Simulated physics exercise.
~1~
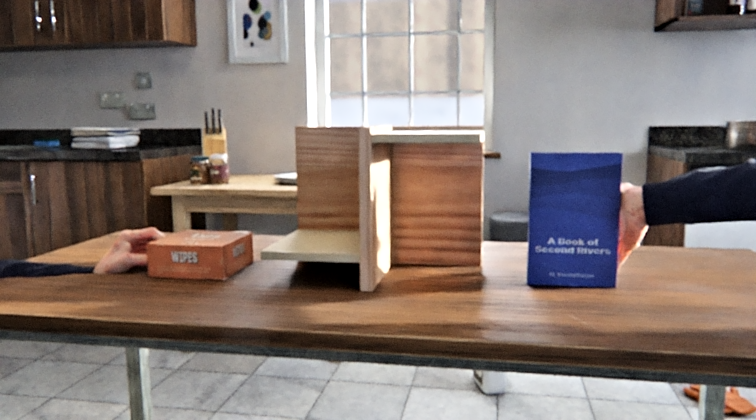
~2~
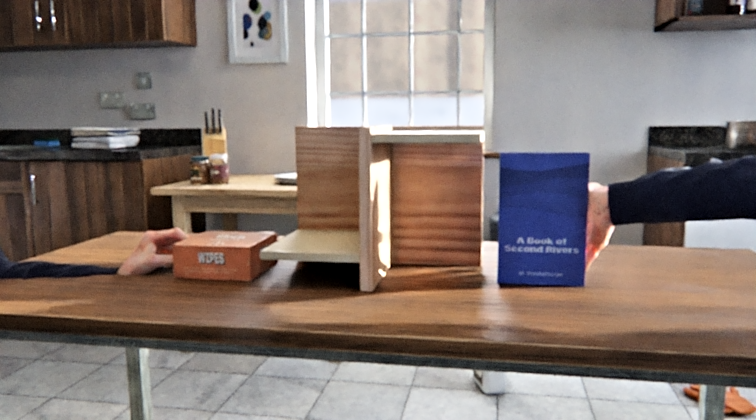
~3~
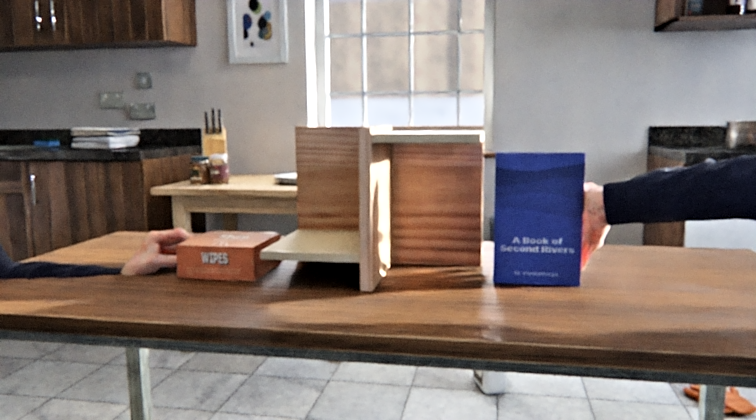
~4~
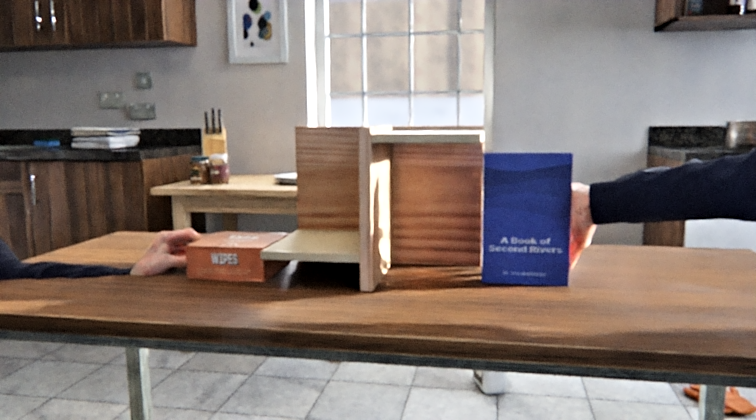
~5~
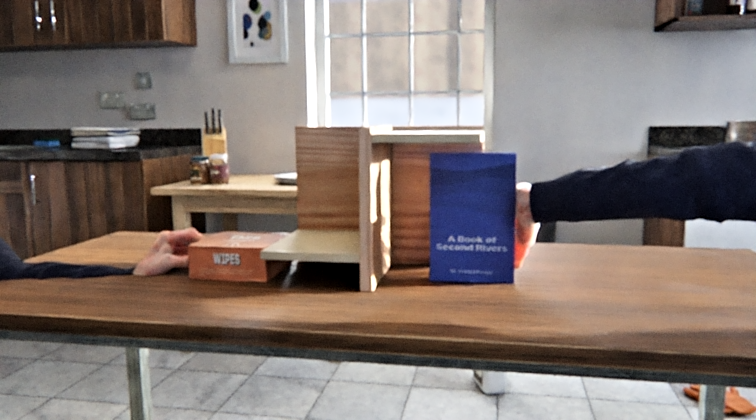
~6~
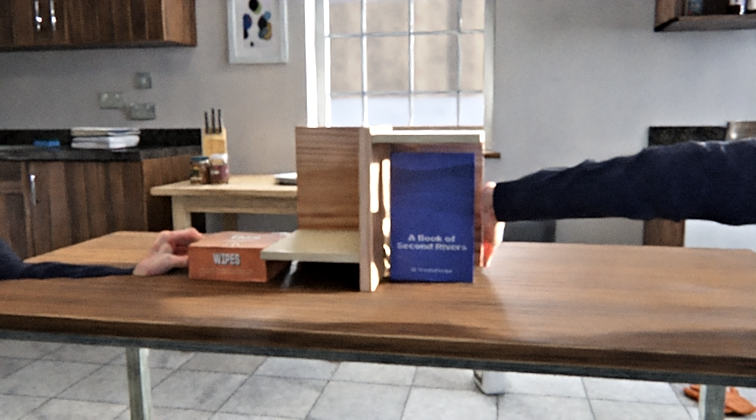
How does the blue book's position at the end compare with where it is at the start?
At the start the blue book stands on the table to the right of the shelf, apart from it. By the end it is farther left, upright under the shelf's taller right side.
